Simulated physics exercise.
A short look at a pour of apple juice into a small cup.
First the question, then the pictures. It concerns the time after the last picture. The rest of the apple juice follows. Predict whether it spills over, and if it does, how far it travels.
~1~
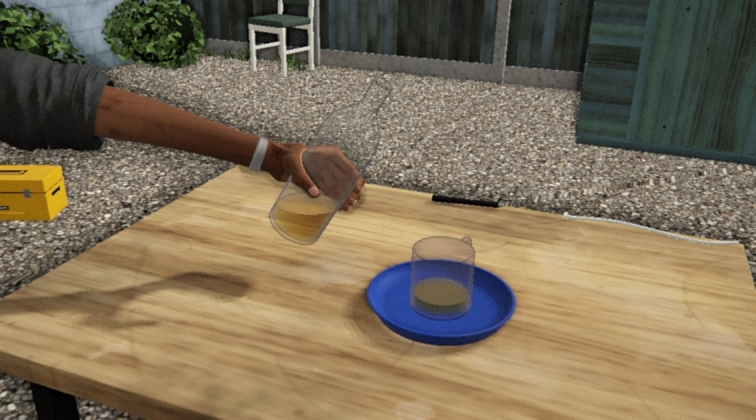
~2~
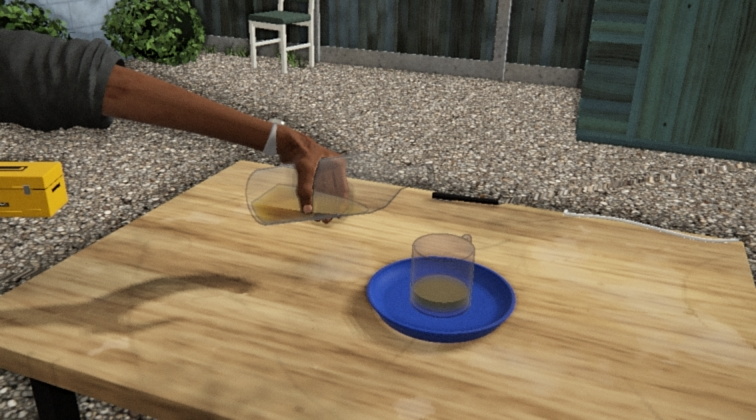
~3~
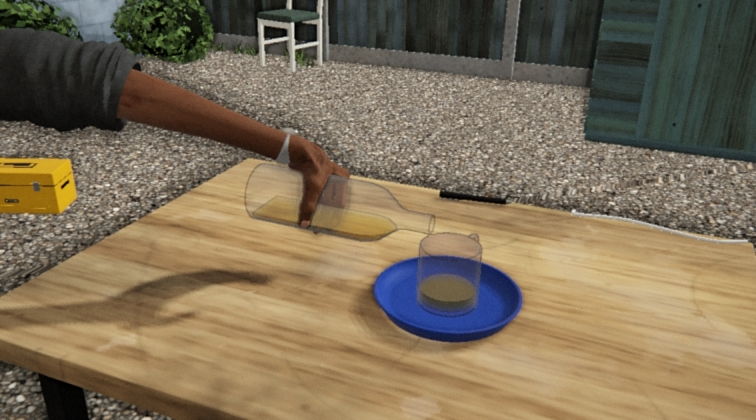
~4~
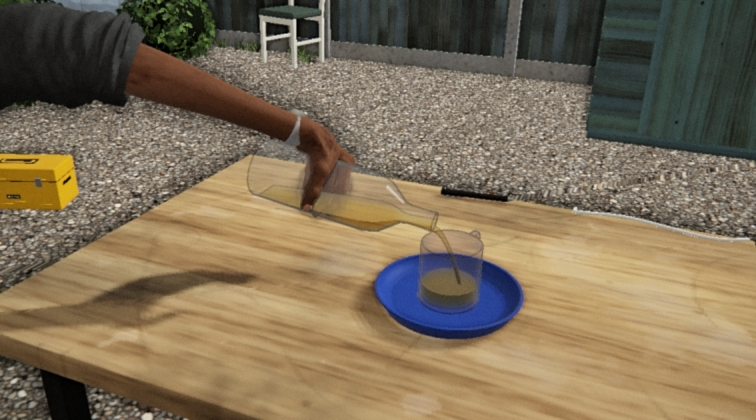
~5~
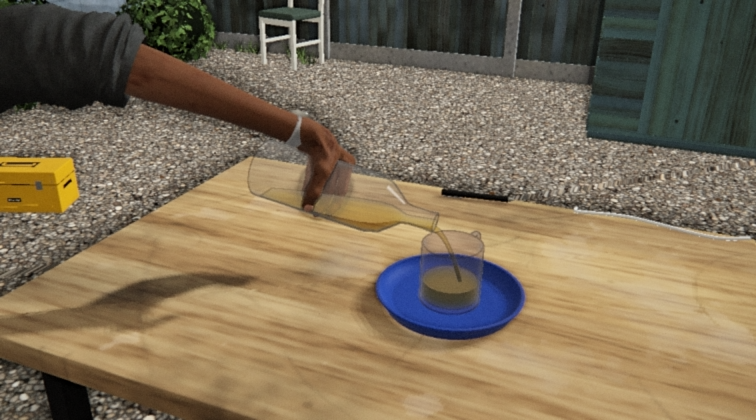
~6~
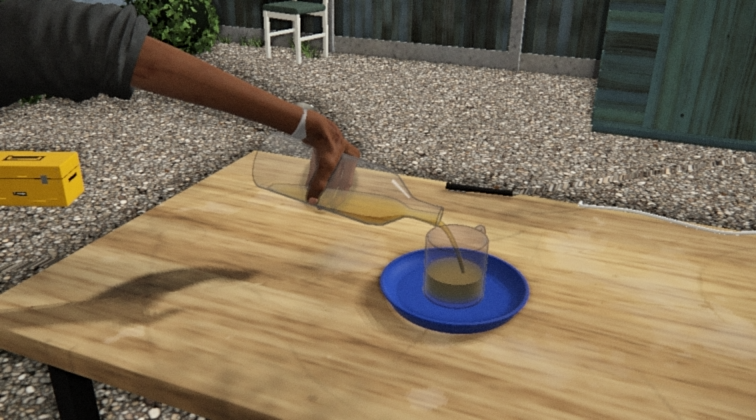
No spill.
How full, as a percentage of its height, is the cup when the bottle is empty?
Level reading: Near 70 %.
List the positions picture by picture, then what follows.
In the first frame, the bottle is picked up; bottle (337, 157) tipped 30° with all of its load; cup (442, 275) about a quarter full; saucer (419, 335) dry.
In the second frame, the bottle leans over the cup; bottle (344, 186) tipped 75° with all of its load; cup about a quarter full, surface at (441, 288).
In the third frame, the bottle leans over the cup; bottle (344, 208) tipped 90° with all of its load; cup (449, 272) about a quarter full.
In the fourth frame, the apple juice is flowing; bottle (348, 194) tipped 95° with nearly all of its load; cup about a quarter full, surface at (449, 281).
In the fifth frame, the apple juice is flowing; bottle (348, 195) tipped 100° with about three quarters of its load; cup (451, 269) about a third full.
In the sixth frame, the apple juice is flowing; bottle (352, 188) tipped 100° with about two thirds of its load; cup about a third full, surface at (455, 271); saucer (432, 323) dry.
Next, the cup is about half full; the saucer is dry.
After that, the cup is about two thirds full; the saucer is dry.
Finally, the cup is about three quarters full; the saucer is dry.
